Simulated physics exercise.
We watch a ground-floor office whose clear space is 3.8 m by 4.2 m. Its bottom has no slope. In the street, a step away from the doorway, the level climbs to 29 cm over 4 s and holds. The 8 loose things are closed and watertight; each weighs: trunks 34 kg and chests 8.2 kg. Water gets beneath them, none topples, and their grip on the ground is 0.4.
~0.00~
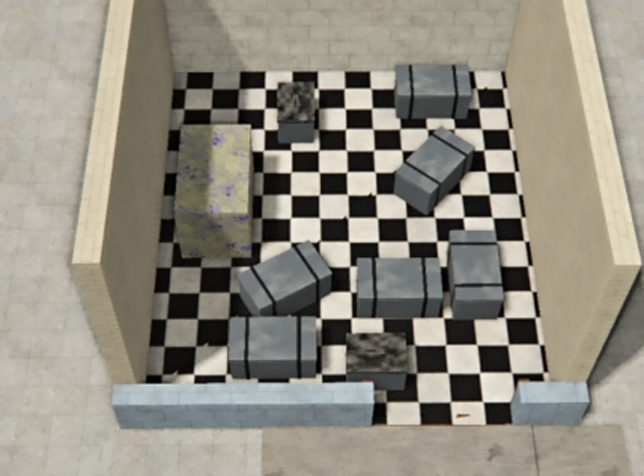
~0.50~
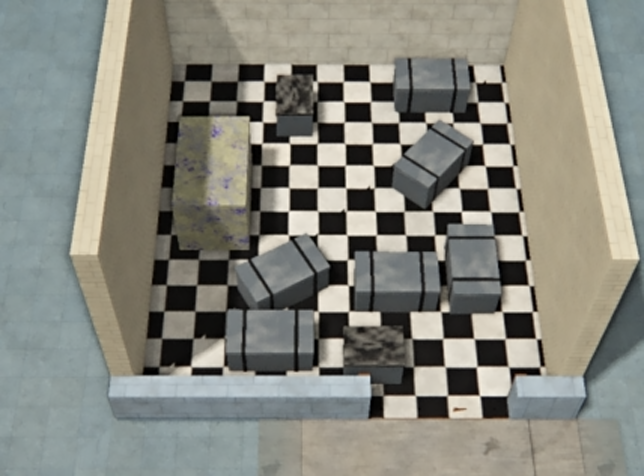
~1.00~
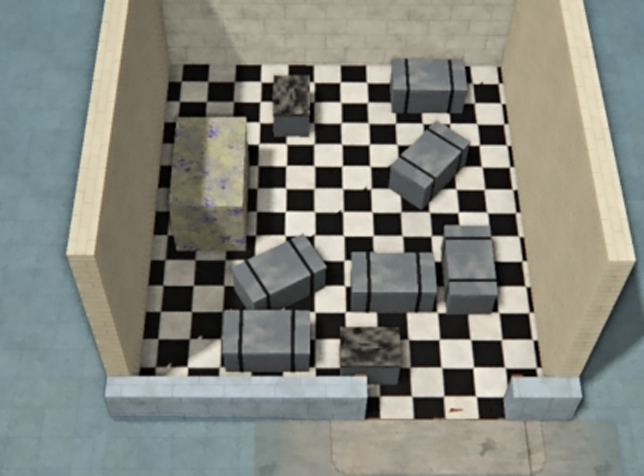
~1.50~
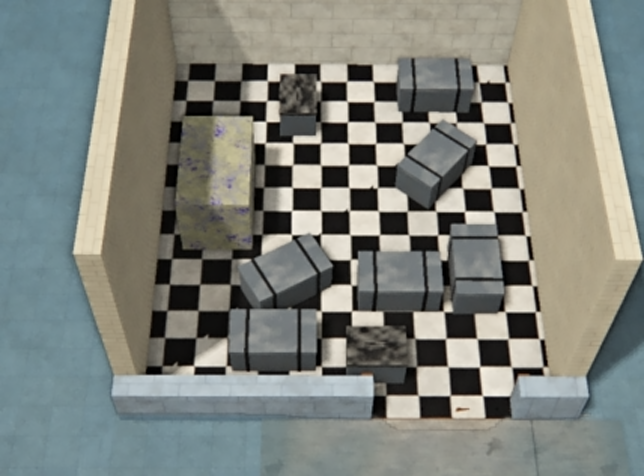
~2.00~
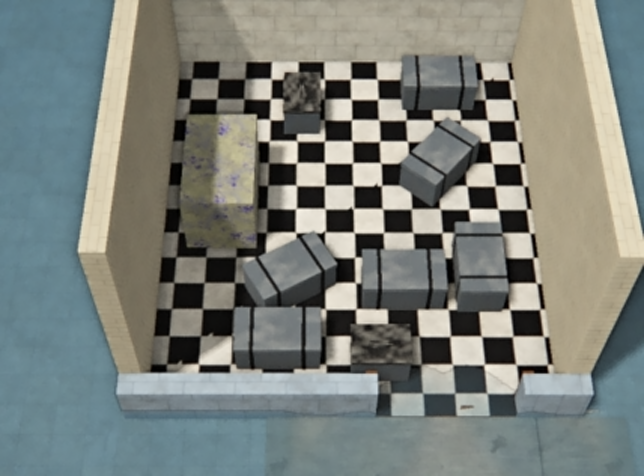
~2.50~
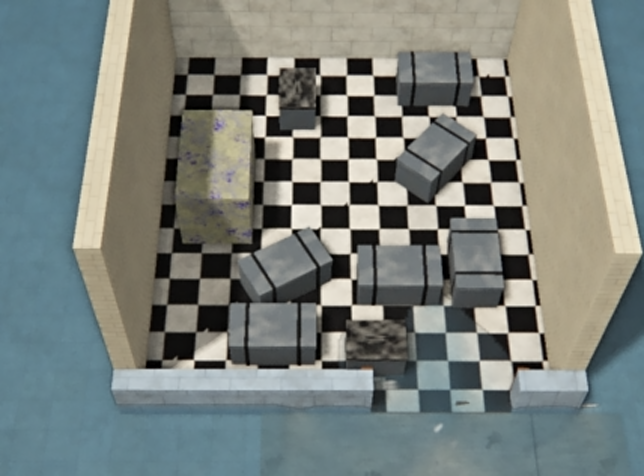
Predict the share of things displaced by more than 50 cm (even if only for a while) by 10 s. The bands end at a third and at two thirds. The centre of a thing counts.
That comes to two thirds or above.
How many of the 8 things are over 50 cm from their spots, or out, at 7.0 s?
I count 5.
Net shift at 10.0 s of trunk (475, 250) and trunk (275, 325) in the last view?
In that order: 250 cm, 5 cm.
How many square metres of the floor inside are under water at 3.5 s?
Roughly 3.0 m2.
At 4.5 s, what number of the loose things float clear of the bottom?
At that moment 1.
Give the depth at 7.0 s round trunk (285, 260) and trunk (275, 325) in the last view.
About 6 and 4 cm.
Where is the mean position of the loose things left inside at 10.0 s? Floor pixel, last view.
Around (282, 176).
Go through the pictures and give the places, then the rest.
The first frame shows a chest at (377, 352), on the bottom; a trunk at (285, 274) rests on the ground; water covers 0.0 m2; 0 of 8 have shifted.
The second frame shows a chest at (374, 345), on the bottom; a trunk at (282, 267) rests on the ground; water covers 0.0 m2; 0 of 8 have shifted.
The third frame shows a chest at (370, 346), on the bottom; a trunk at (279, 267) rests on the ground; 0.0 m2 under water; 0 of 8 have shifted.
The fourth frame shows a chest at (377, 345), on the bottom; a trunk at (285, 266) rests on the ground; 0.0 m2 under water; 0 of 8 have shifted.
The fifth frame shows a chest at (381, 343) rests on the ground; a trunk at (290, 264), on the bottom; water covers 0.3 m2; 0 of 8 have shifted.
The sixth frame shows a chest at (376, 339) rests on the ground; a trunk at (285, 260), on the bottom; water covers 0.9 m2; 0 of 8 have shifted.
After 3.5 s 0 of 8 are over 50 cm from their spots; 0 afloat.
After 4.5 s 3 of 8 are over 50 cm from their spots; 1 afloat.
After 7.0 s 5 of 8 are over 50 cm from their spots; 5 afloat.
After 10.0 s 6 of 8 are over 50 cm from their spots, and 6 have been at some point; 7 afloat.
